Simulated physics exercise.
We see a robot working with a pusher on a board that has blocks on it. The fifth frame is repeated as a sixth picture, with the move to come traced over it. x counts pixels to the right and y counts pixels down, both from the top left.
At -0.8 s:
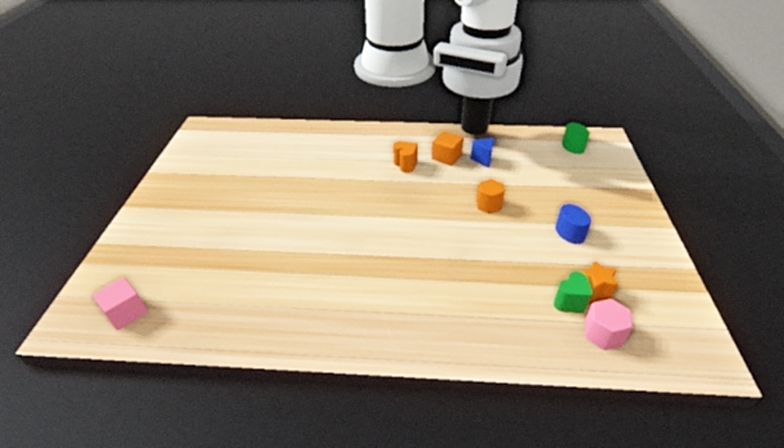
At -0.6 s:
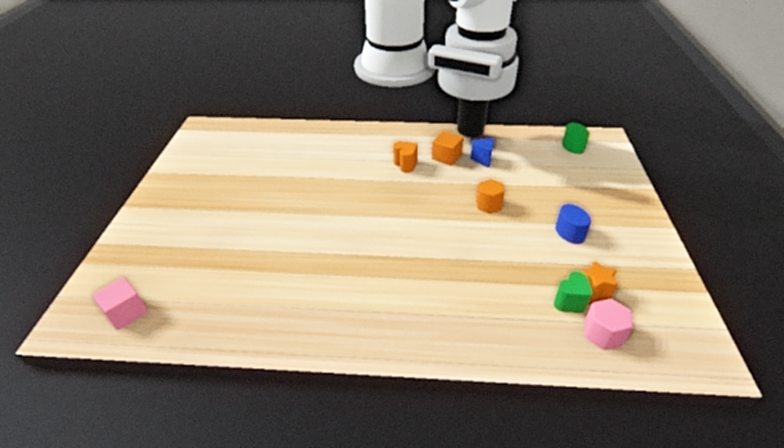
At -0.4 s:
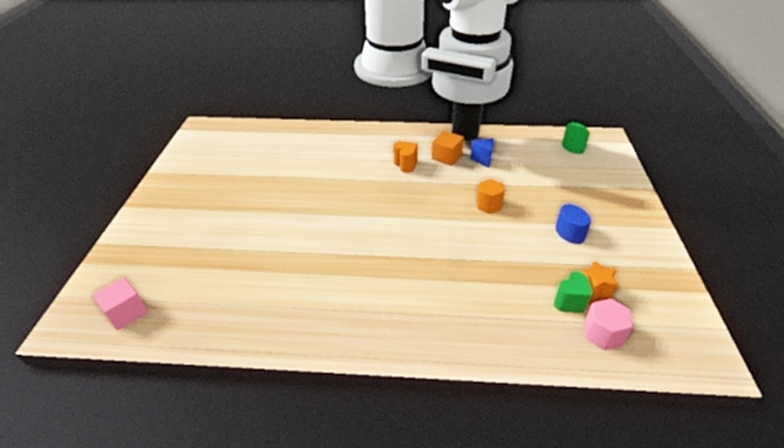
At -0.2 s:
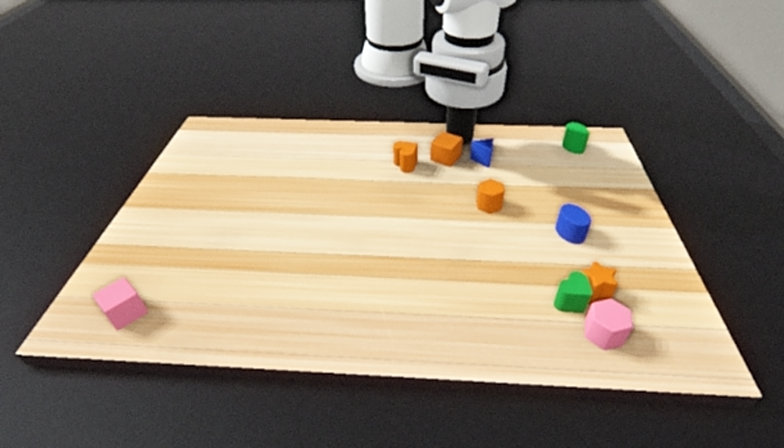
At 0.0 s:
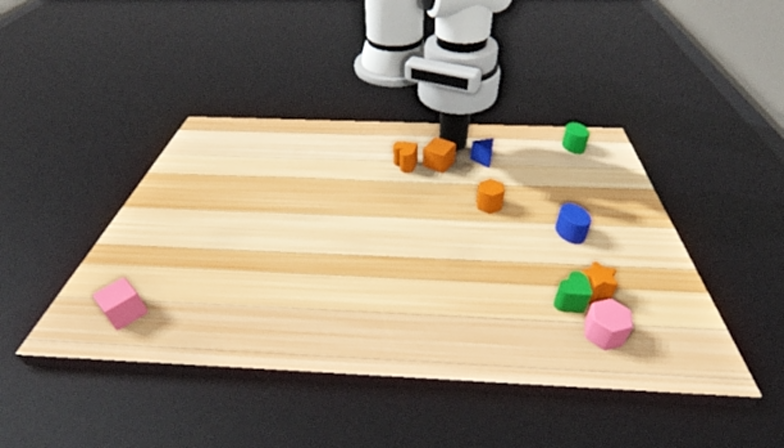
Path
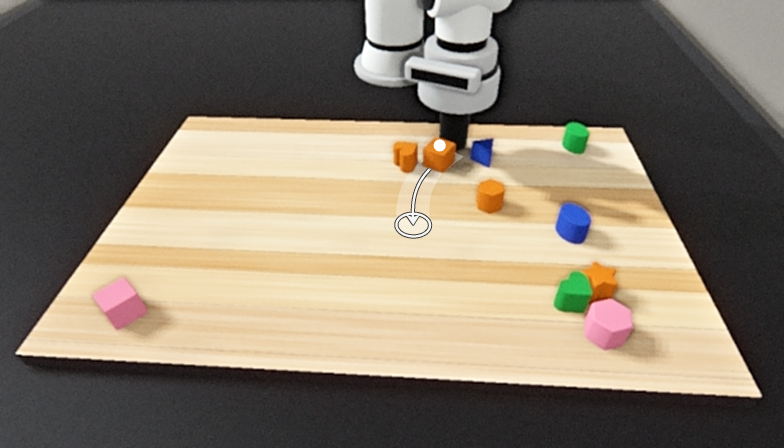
Robot arm with a dark pusher moving left along a wooden board's far edge, then nudging an orange cube slightly left.
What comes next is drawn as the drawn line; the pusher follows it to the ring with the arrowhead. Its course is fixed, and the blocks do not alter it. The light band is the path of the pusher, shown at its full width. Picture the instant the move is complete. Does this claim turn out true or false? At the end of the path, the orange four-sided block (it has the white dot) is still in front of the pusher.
The statement is false.
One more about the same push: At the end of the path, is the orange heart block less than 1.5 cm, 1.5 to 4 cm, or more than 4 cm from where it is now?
I'd go with under 1.5 cm for this block.
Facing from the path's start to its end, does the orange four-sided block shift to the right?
That would be a yes.
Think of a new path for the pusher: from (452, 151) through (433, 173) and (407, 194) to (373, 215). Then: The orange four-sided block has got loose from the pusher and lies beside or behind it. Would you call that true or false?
False
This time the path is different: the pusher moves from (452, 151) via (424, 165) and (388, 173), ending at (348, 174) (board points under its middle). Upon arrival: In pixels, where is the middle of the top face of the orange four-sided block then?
My best guess is (410, 169).
The line goes from (452, 151) through (429, 170) and (415, 195) to (413, 225); the dot is on the orange four-sided block.
On the path given first. One third of the way, pusher (429, 162); orange four-sided block (415, 166).
Two thirds of the way, pusher (415, 186); orange four-sided block (394, 189), turned 20° clockwise.
At the end, pusher (413, 216); orange heart block unmoved; orange four-sided block (381, 200), turned 55° clockwise.
